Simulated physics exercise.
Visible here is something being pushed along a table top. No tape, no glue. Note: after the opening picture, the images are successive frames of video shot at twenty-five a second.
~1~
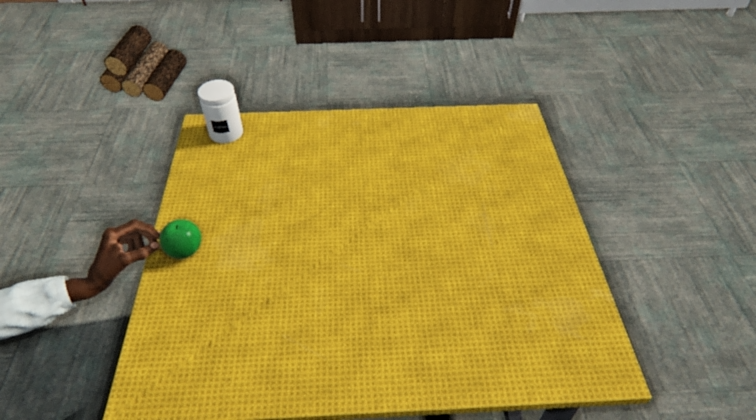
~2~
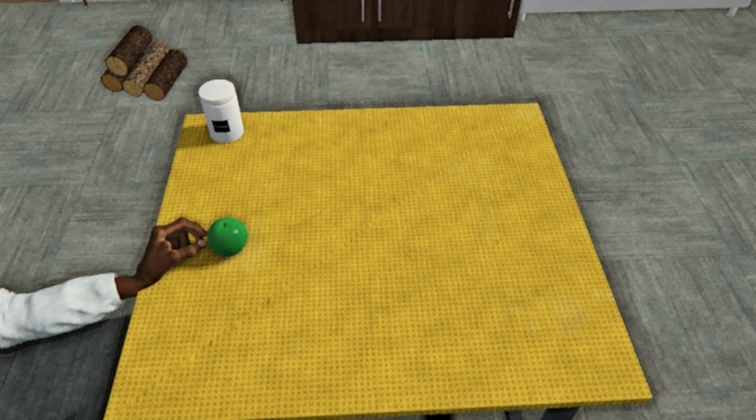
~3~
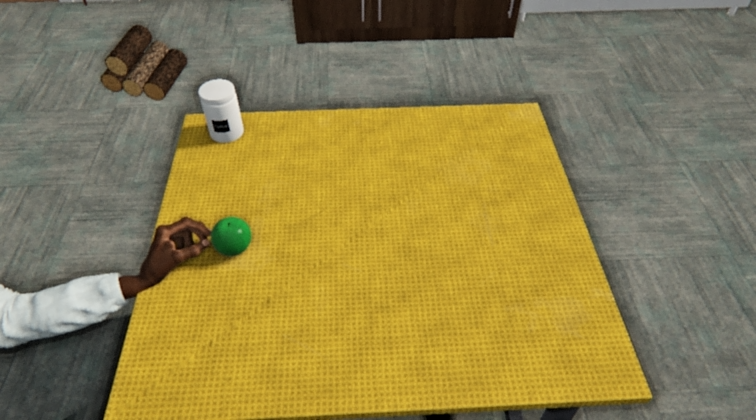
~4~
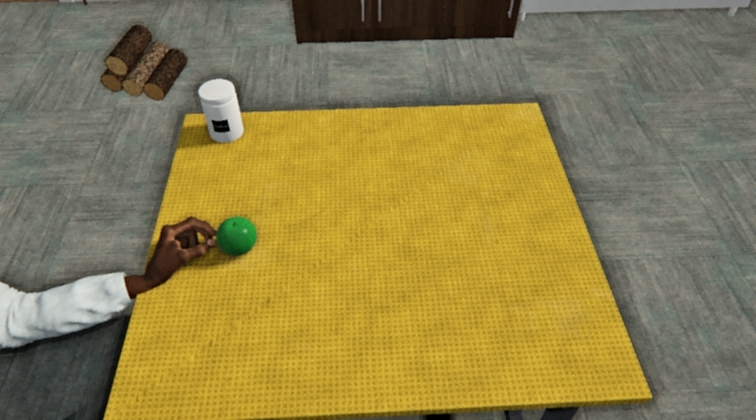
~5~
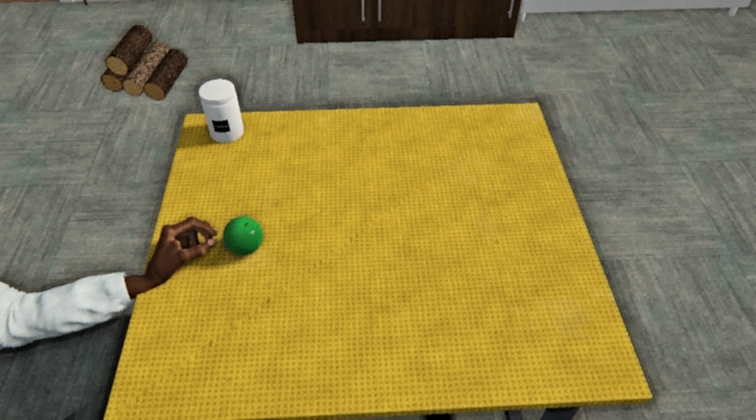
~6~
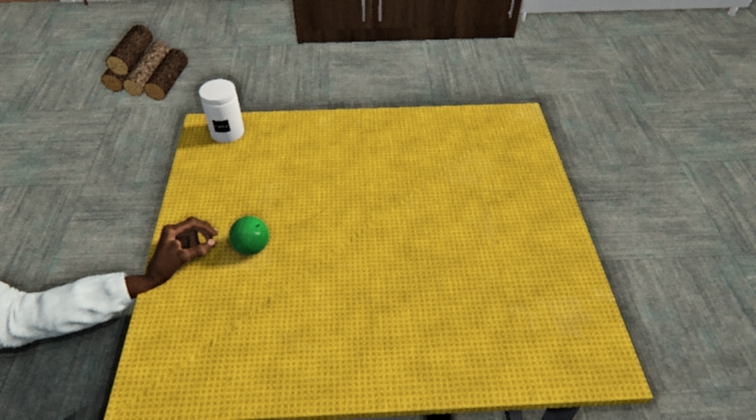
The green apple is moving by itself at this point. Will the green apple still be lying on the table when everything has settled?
Yes - my bet is it keeps to the table.
Then, 0.10 s later than the last frame, green apple moved about its own width near (263, 235).
Then, 0.30 s later than the last frame, green apple moved about its own width near (285, 234).
Then, 0.60 s later than the last frame, green apple moved well along near (308, 233).
When it is over, moved from the start, green apple. End places, in pixels of the last picture, green apple near (316, 233).
